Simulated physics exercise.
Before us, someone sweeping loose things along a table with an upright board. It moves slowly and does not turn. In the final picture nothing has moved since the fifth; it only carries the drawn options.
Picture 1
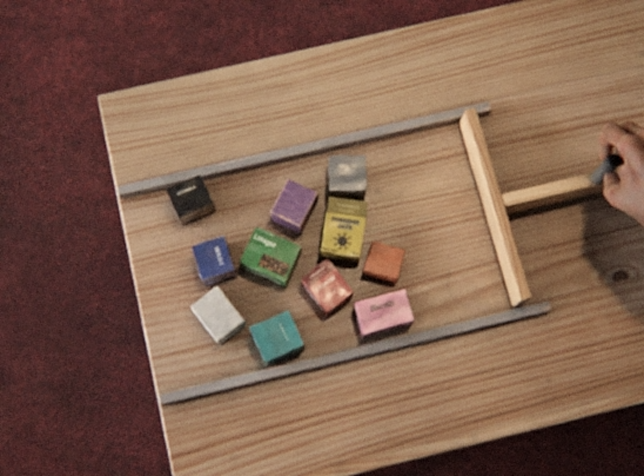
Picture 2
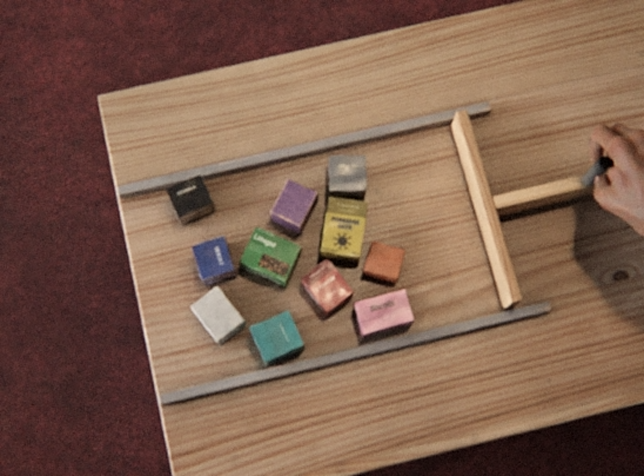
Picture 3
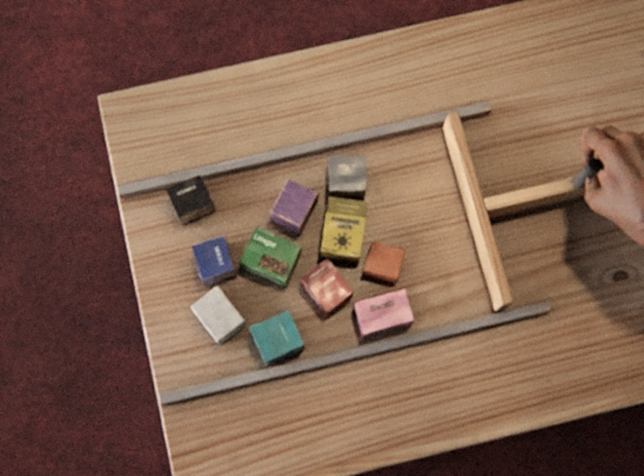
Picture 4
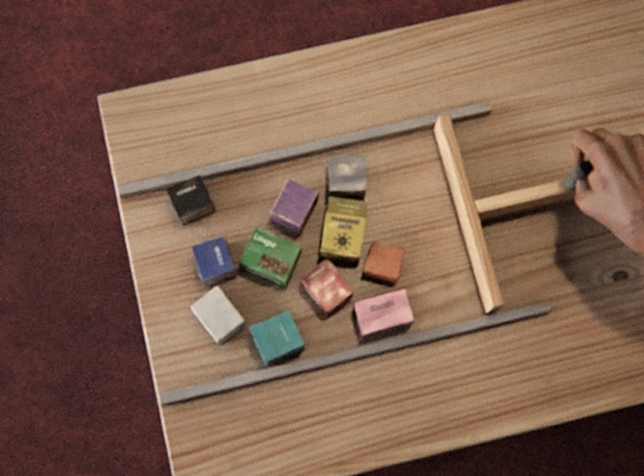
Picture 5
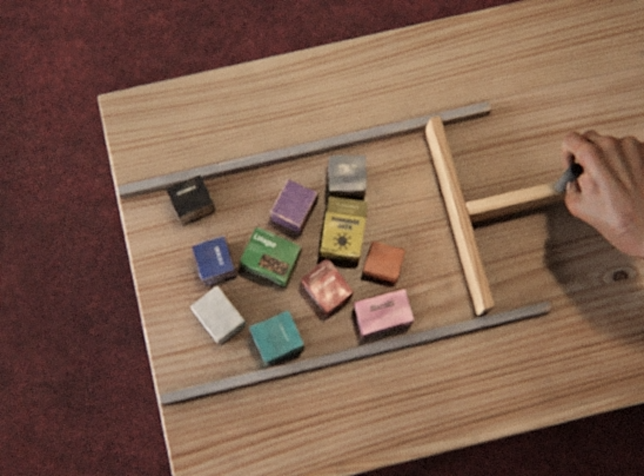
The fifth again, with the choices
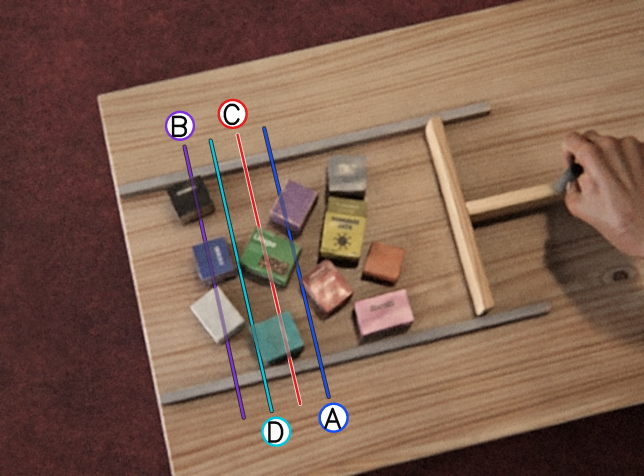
A hand slowly slides an upright wooden board left across the table toward scattered colourful blocks.
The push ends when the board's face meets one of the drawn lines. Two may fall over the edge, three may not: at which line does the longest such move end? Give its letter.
No third one falls up to D.
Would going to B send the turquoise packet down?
By then, yes.
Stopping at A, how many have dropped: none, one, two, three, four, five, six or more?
In all, none.
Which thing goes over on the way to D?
The blue packet goes over.
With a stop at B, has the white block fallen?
Yes.
On the marked copy, A at (295, 258); B at (213, 278); C at (268, 265); D at (240, 271).
With D. Early on, board (383, 228); pink box (370, 317); grey packet (341, 179).
Further on, board (304, 247); blue packet (164, 257); white block (213, 314).
At the end, board (242, 261); blue packet over the edge; white block (153, 328); one fallen.
As for the rest, A is within the limit but short; B drops five; C is within the limit but short.
